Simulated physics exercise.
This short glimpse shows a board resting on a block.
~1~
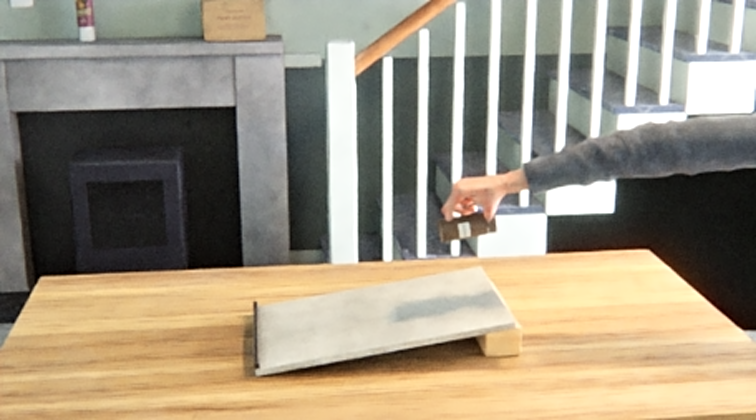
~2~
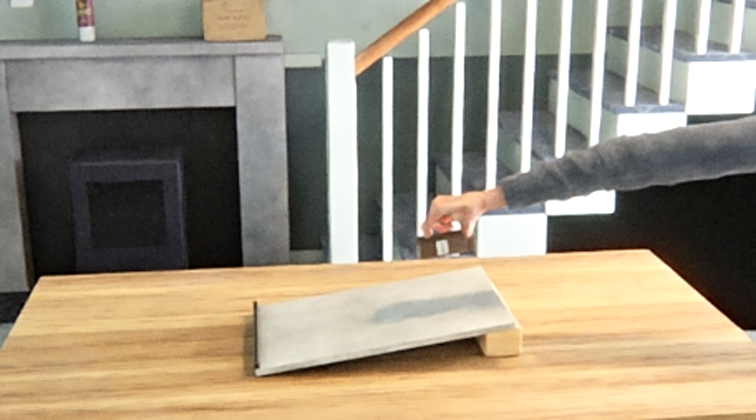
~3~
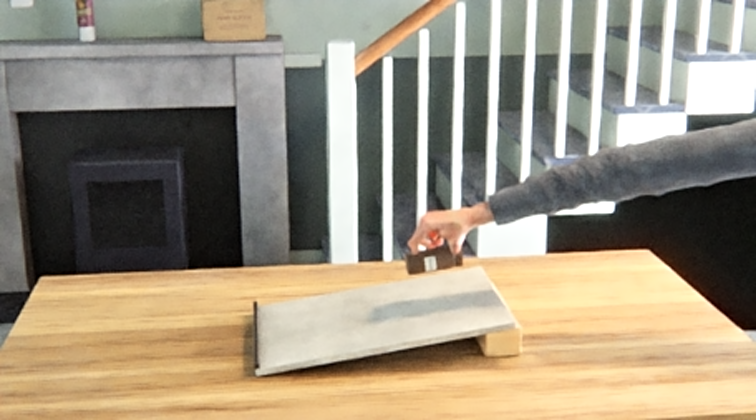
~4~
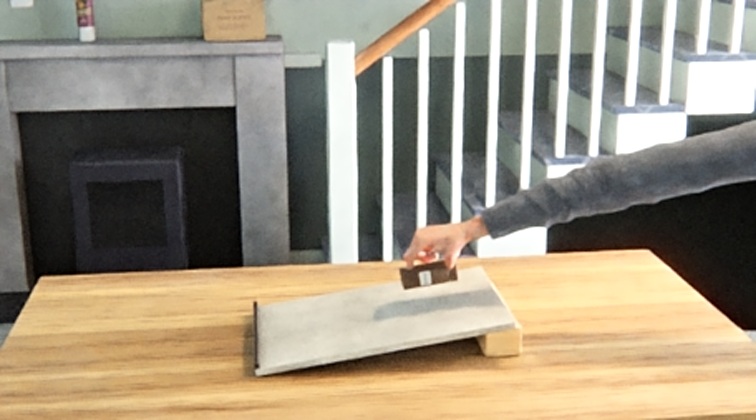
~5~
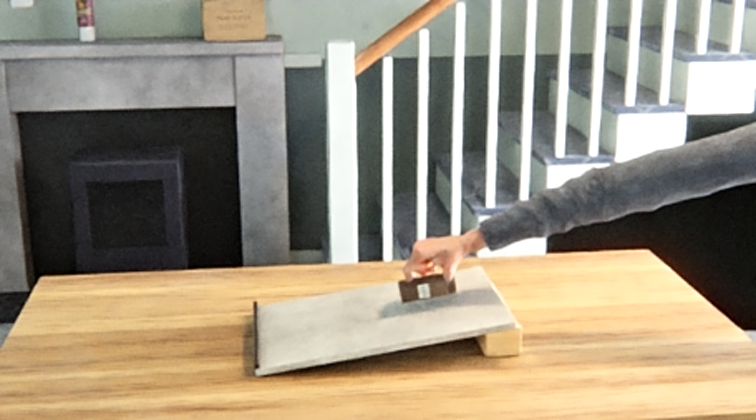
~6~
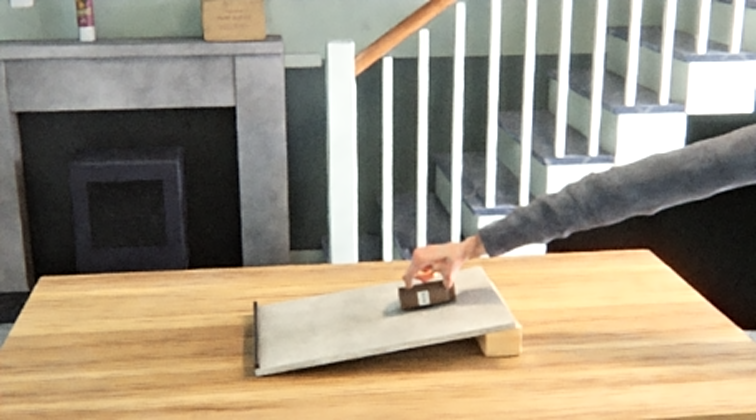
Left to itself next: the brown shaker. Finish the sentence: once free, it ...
Once free, it stays in place.
Then, 0.20 s on from there, no change.
Then, 0.40 s on from there, brown shaker resting near (427, 294).
In the end, it is unmoved. At the end, from the last picture's camera, brown shaker near (427, 294). The brown shaker keeps its place.
